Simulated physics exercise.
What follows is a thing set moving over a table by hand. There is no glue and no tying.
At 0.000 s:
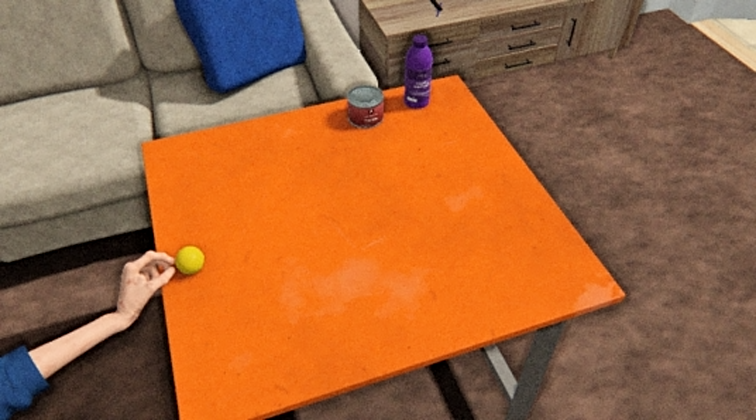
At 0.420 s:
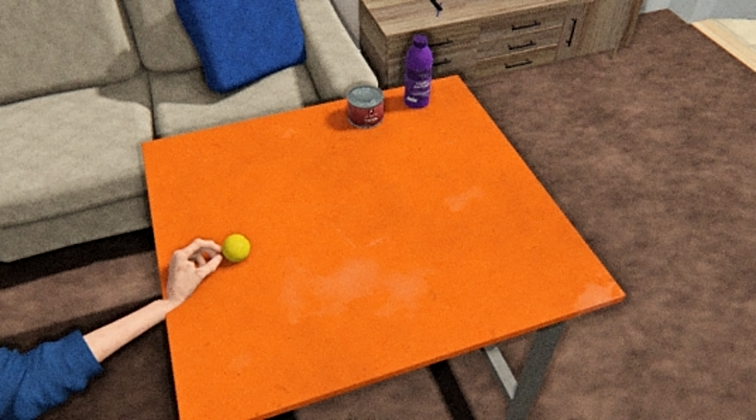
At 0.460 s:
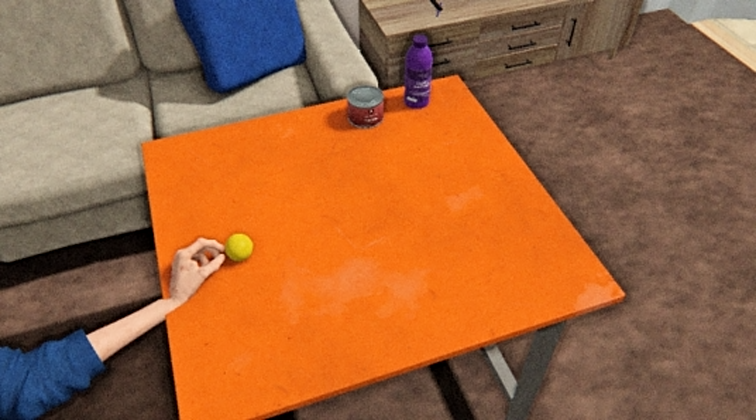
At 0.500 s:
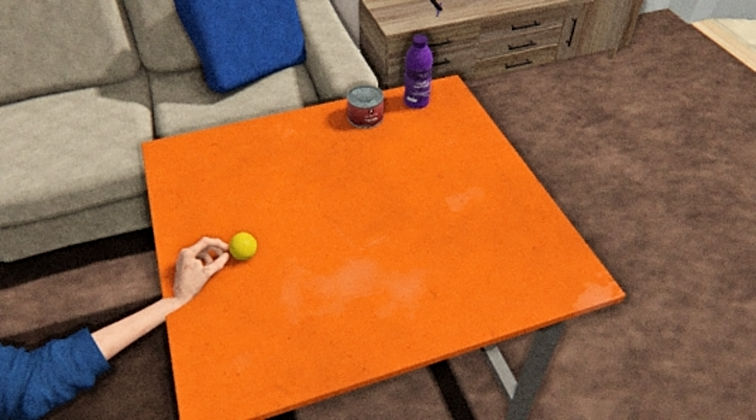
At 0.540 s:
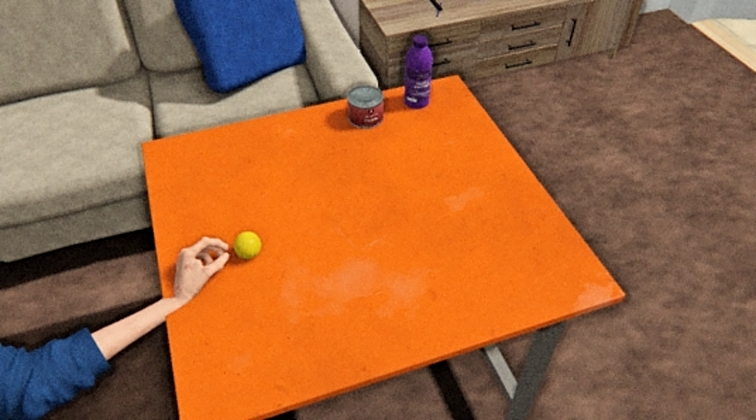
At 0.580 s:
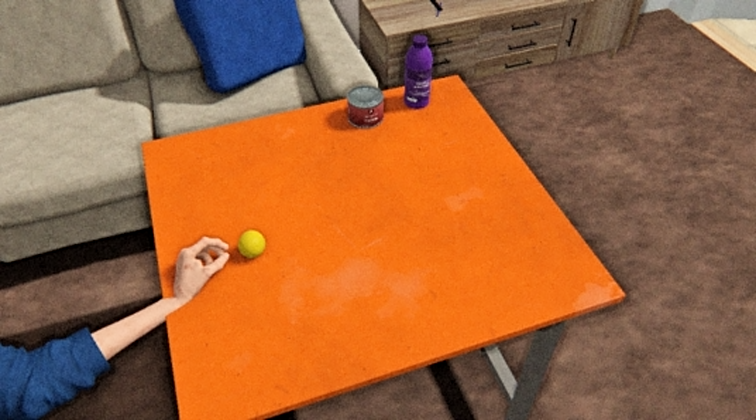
The clip opens on an orange table with a hand at its left edge touching a small yellow lemon, while a can and a purple bottle sit at the back. The hand pushes the lemon a short way right, then stays nearly still as the lemon rolls slightly farther, leaving a small gap.
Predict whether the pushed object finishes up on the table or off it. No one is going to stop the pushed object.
It is not lost over the side.
After 0.68 s, yellow lemon shifted about its own width near (261, 242).
After 0.88 s, yellow lemon shifted about its own width near (277, 238).
After 1.18 s, yellow lemon shifted well along near (290, 235).
In the end (1.7 s), moved from the start, yellow lemon. At the end, from the last picture's camera, yellow lemon near (292, 234).
